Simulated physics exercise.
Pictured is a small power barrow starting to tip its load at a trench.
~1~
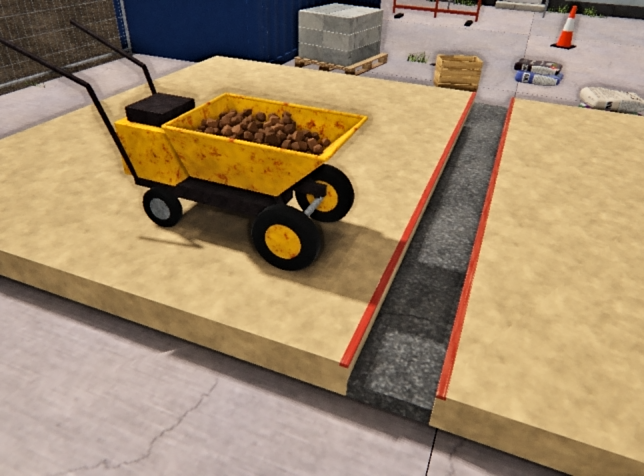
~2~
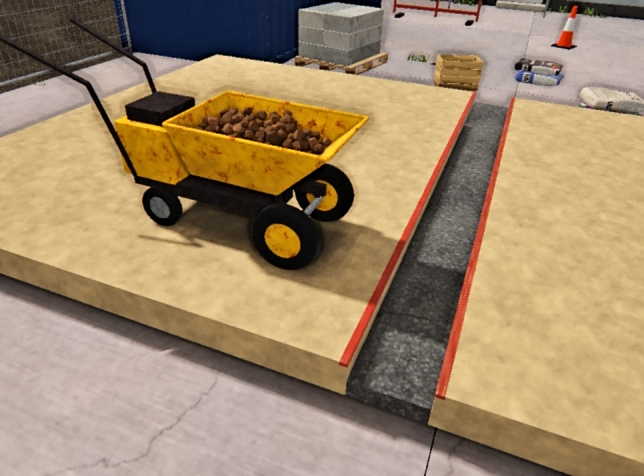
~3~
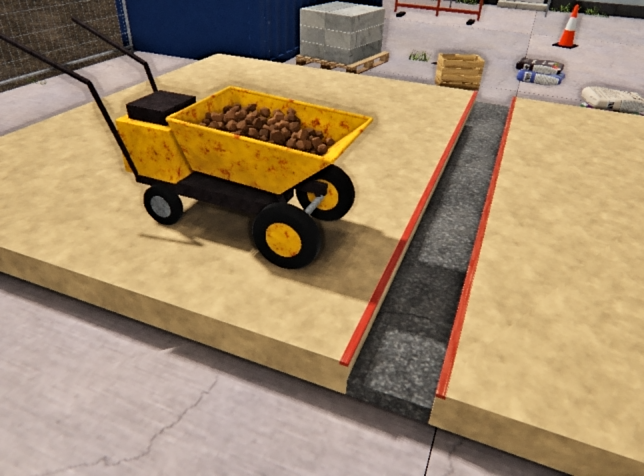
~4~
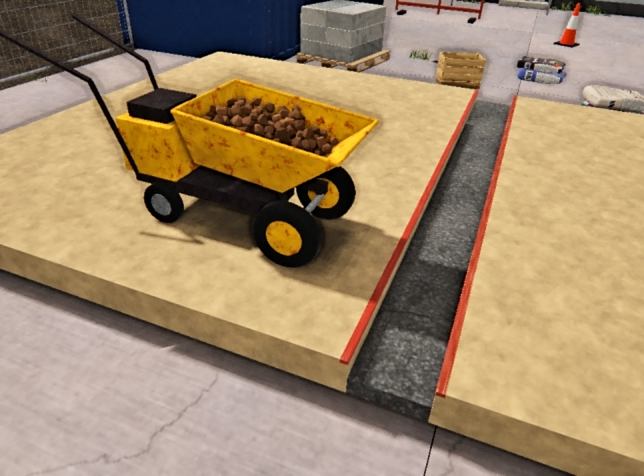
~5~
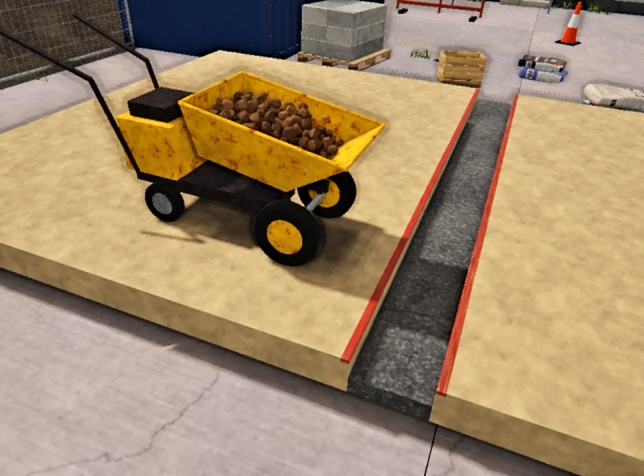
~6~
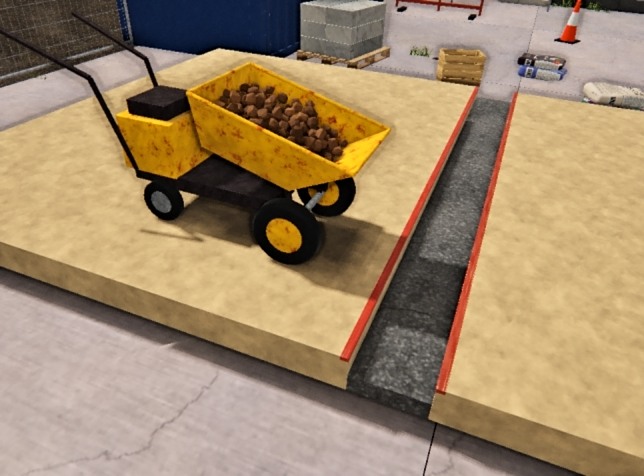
The yellow skip of a small barrow loaded with brown clods sits level at first, then gradually tilts forward to the right, its rear rising, while the wheels and black handles stay still beside a red-edged trench.
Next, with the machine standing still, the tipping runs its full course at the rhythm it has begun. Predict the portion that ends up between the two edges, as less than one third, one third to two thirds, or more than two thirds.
I'd say better than two thirds of it lands in the trench.
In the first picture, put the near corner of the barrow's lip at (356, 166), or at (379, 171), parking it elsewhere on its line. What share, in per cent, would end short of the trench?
In order: About 0 % and 0 %.
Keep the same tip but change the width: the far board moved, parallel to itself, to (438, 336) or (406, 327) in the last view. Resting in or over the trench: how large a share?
About 70 %, then 30 %.
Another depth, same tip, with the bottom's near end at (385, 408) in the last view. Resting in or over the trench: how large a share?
About 100 %.
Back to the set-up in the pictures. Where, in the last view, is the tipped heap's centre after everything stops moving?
(435, 273).
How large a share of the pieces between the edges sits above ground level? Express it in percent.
The answer is close to 25 per cent.
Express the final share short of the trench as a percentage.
It works out to roughly 0 percent.
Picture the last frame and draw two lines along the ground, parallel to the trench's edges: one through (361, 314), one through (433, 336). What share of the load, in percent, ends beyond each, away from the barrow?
Some 90 and some 20 per cent, respectively.
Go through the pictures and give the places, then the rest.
In the first frame, lip of the skip at (326, 160), level; top of the load at (244, 126), clay clods; first edge of the trench at (365, 320); far edge at (453, 346), the trench over half as wide as the skip, and shallow for its width.
In the second frame, lip of the skip at (327, 160), level; top of the load at (245, 125).
In the third frame, lip of the skip at (332, 162), tipped barely; top of the load at (249, 122).
In the fourth frame, lip of the skip at (338, 164), tipped a little; top of the load at (244, 119).
In the fifth frame, lip of the skip at (346, 169), tipped a little; top of the load at (251, 115).
In the sixth frame, lip of the skip at (353, 175), tipped clearly; top of the load at (252, 111); first edge of the trench at (365, 314); far edge at (454, 341).
Soon after the last picture, skip tipped steeply; all in the skip.
A little later, skip tipped right over; about half in the skip; about half in or heaped over the trench; a stray few beyond it.
Later still, skip tipped right over; a small part in the skip; a stray few short of the trench; most in or heaped over the trench; a small part beyond it.
At rest, skip tipped right over; a small part in the skip; a stray few short of the trench; most in or heaped over the trench; a small part beyond it.
